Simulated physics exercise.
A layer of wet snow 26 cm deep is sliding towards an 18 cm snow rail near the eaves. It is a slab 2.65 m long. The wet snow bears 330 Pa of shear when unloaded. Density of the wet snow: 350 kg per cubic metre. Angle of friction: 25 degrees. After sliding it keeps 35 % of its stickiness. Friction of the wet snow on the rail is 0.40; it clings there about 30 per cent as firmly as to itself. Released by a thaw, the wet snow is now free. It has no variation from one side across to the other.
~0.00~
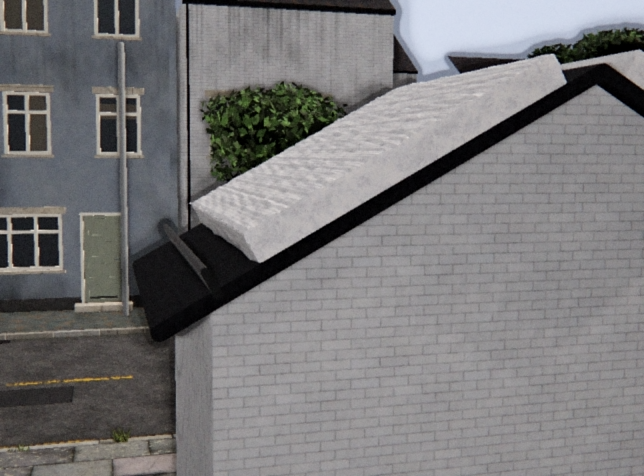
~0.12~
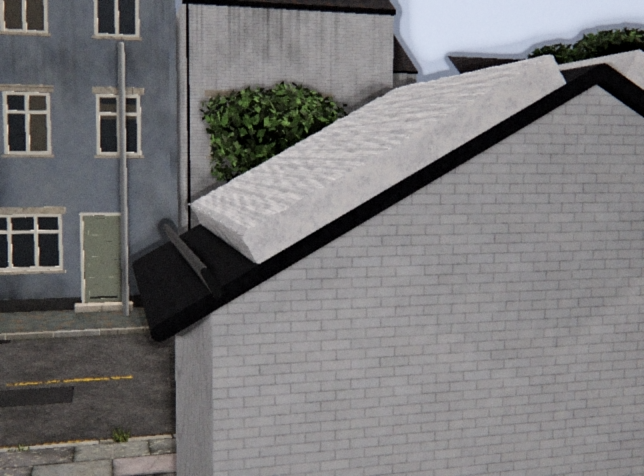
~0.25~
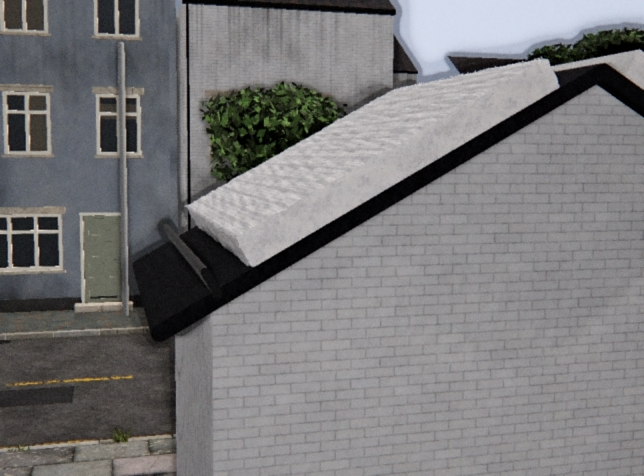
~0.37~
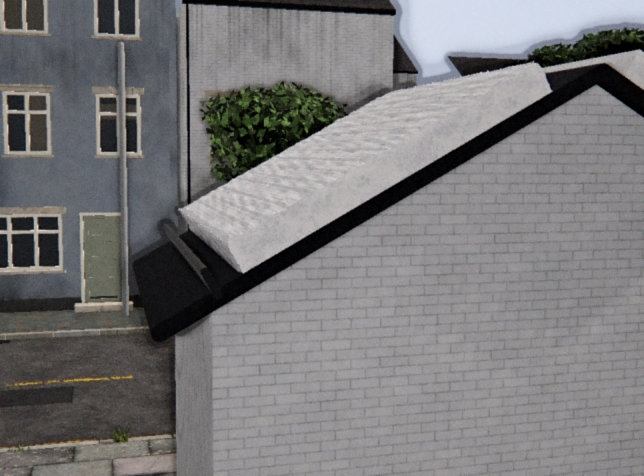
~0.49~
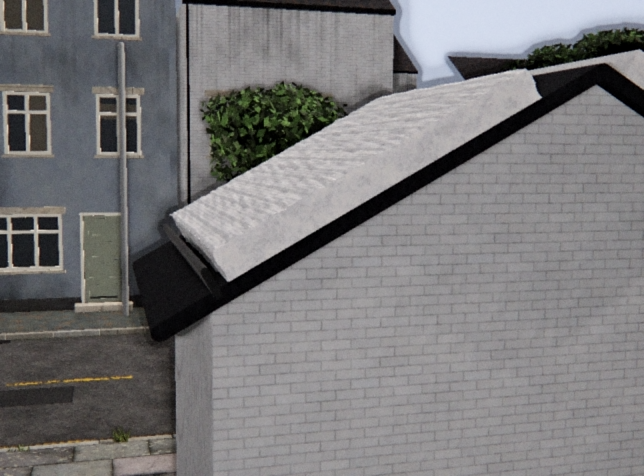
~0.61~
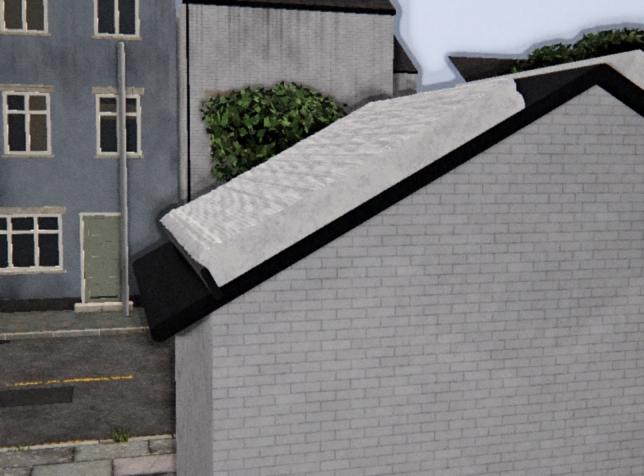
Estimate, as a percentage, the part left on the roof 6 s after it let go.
I would say 65 %.
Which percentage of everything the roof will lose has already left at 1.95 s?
Roughly 70 per cent.
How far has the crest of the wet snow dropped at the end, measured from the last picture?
I'd put it at something like 0.5 m.
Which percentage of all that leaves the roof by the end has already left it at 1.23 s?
Roughly 10 percent.
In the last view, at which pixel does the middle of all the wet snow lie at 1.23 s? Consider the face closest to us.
Look near (293, 220) in the final picture.
After 1.23 s, 97 % of the snow is on the roof.
After 1.95 s, 77 % of the snow is on the roof.
After 2.68 s, 68 % of the snow is on the roof.
After 3.40 s, 66 % of the snow is on the roof.
After 6.00 s, at the end, 65 % of the snow is on the roof.
